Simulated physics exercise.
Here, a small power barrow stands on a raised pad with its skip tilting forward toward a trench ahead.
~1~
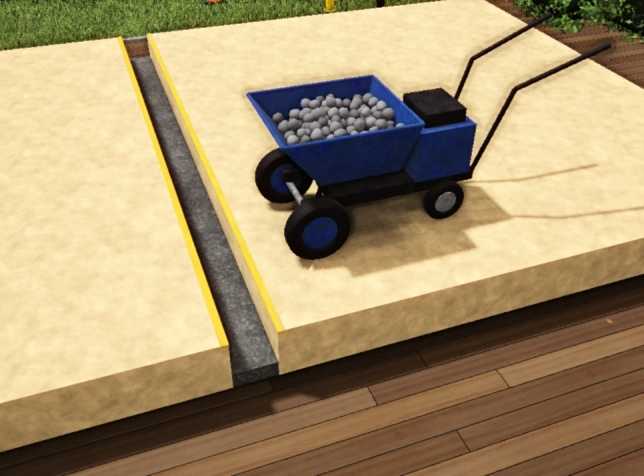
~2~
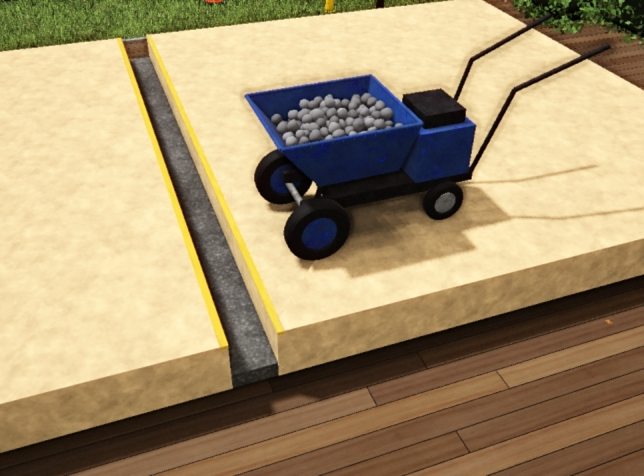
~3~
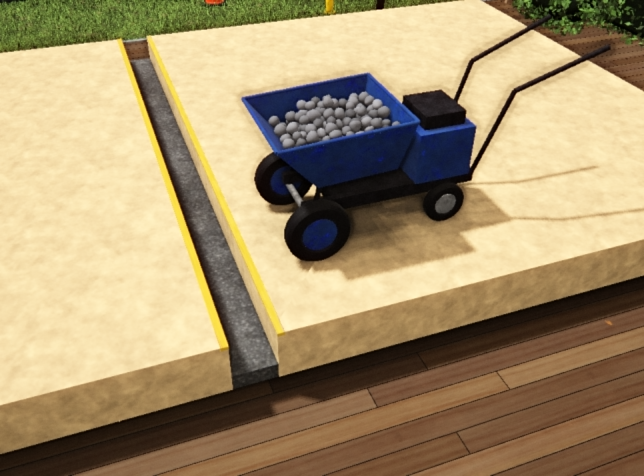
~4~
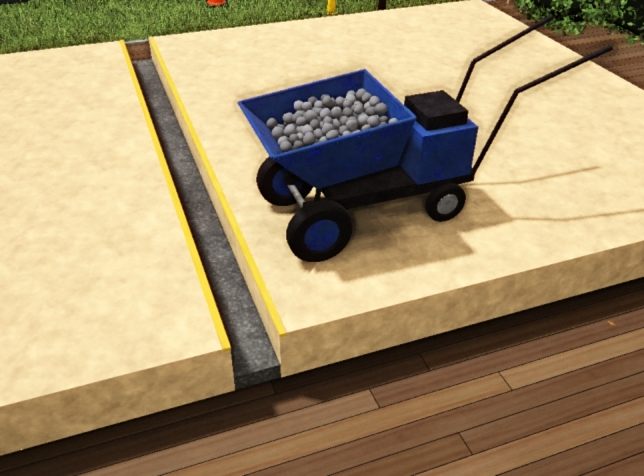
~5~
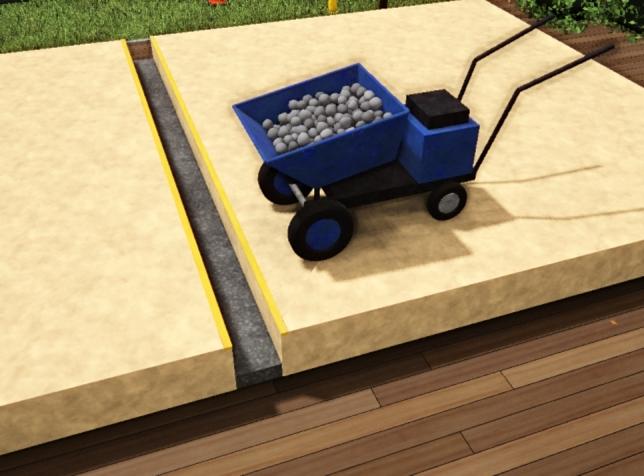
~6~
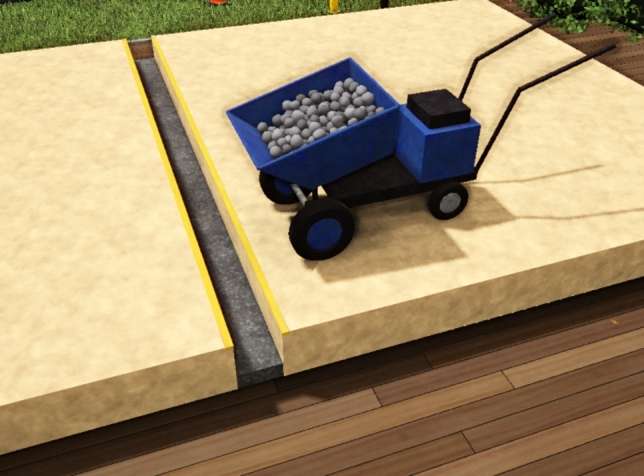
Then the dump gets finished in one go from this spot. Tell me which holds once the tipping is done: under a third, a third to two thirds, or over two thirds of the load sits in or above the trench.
Below one third.
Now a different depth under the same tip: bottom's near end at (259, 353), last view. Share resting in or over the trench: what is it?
About 20 per cent.
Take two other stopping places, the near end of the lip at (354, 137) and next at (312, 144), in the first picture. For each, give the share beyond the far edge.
First place: Around 0 per cent. Second place: Around 30 per cent.
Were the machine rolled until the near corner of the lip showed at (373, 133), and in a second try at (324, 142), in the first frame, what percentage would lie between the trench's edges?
About 50 per cent for the first spot and about 90 per cent for the second.
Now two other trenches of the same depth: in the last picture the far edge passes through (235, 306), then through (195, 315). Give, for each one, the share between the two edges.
The first try gives 0 percent, then the second gives 60 percent.
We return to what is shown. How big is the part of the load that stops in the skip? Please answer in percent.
Roughly 0 percent.
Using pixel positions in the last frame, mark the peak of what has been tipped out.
Estimated top, final frame: Near (181, 242).
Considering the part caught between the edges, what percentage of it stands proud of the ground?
Estimate: Close to 10 in a hundred.
Soon, skip tipped steeply; all in the skip.
A while on, skip tipped right over; most in the skip; a stray few in or heaped over the trench; a small part beyond it; a stray few falling.
Towards the end, skip tipped right over; about a quarter in the skip; a small part in or heaped over the trench; about two thirds beyond it; a stray few falling.
Finally, skip tipped right over; a stray few in the skip; about a quarter in or heaped over the trench; most beyond it.
